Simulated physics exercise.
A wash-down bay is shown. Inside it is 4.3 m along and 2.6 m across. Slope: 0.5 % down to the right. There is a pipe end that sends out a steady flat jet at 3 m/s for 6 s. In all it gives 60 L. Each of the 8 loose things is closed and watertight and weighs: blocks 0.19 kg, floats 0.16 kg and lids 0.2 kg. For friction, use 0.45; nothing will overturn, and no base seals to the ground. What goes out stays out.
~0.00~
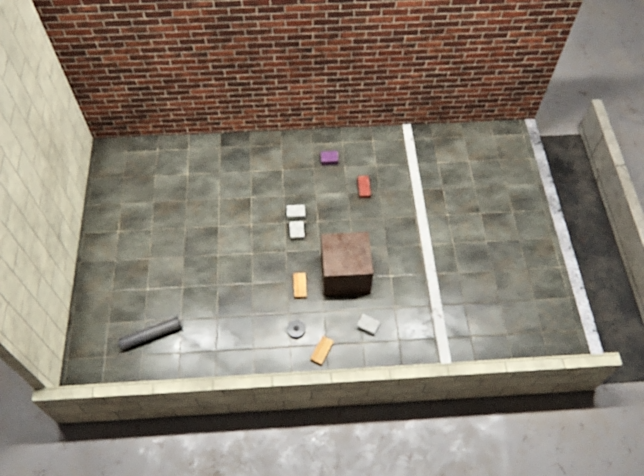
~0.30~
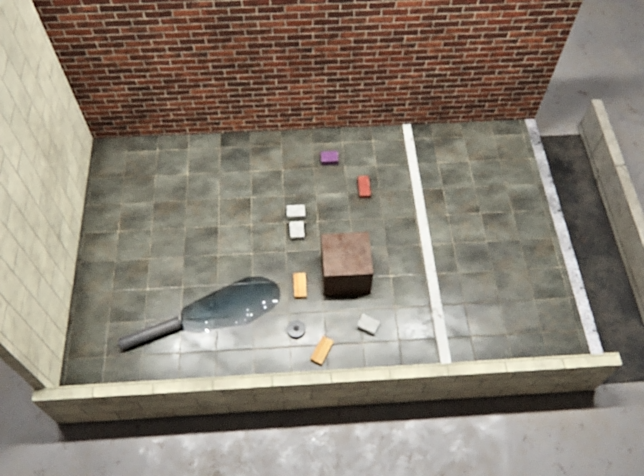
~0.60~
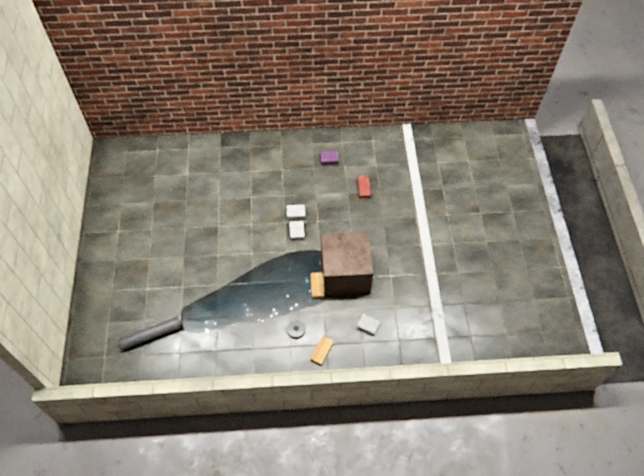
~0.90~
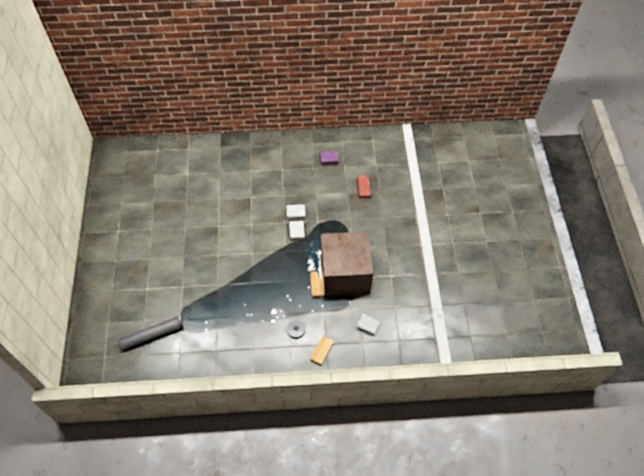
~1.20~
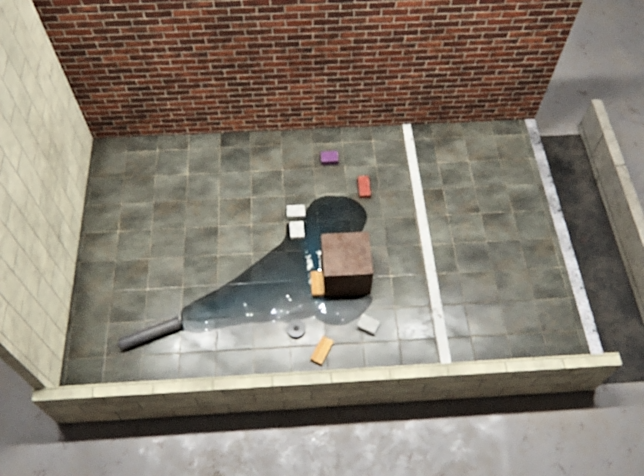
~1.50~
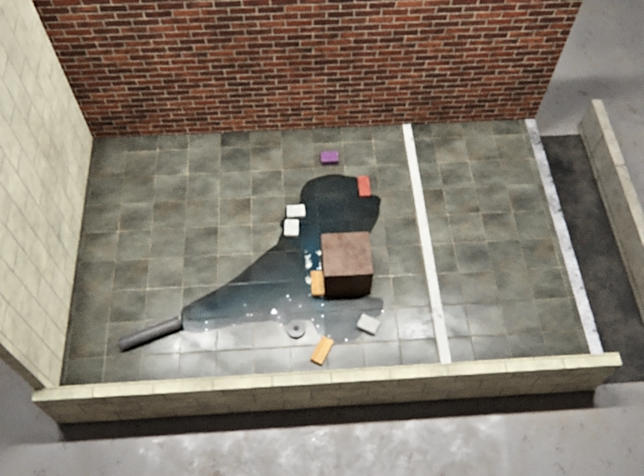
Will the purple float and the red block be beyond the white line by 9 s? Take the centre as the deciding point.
Result: Purple float goes beyond; red block goes beyond.
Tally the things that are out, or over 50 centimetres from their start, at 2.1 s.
0 of them.
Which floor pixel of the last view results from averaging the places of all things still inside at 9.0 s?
The centre sits near (294, 286).
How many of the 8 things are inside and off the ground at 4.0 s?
The number is 3.
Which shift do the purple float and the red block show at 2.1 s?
5 and 10 cm or so by then.
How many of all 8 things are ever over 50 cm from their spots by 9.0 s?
2.
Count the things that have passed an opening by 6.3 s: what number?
My tally comes to 0.
After 2.1 s the purple float is near (329, 151), 0.1 m from its start, aground; the red block is near (377, 179), 0.1 m from its start, aground; 0 of 8 are over the mark; 1 afloat.
After 4.0 s the purple float is near (347, 131), 0.3 m from its start, afloat; the red block is near (423, 164), 0.6 m from its start, aground; 1 of 8 are over the mark; 3 afloat.
After 6.3 s the purple float is near (433, 133), 1.1 m from its start, afloat; the red block is near (465, 164), 1.0 m from its start, afloat; 2 of 8 are over the mark; 3 afloat.
After 9.0 s the purple float has gone out; the red block has gone out; 2 of 8 are over the mark; 0 afloat.
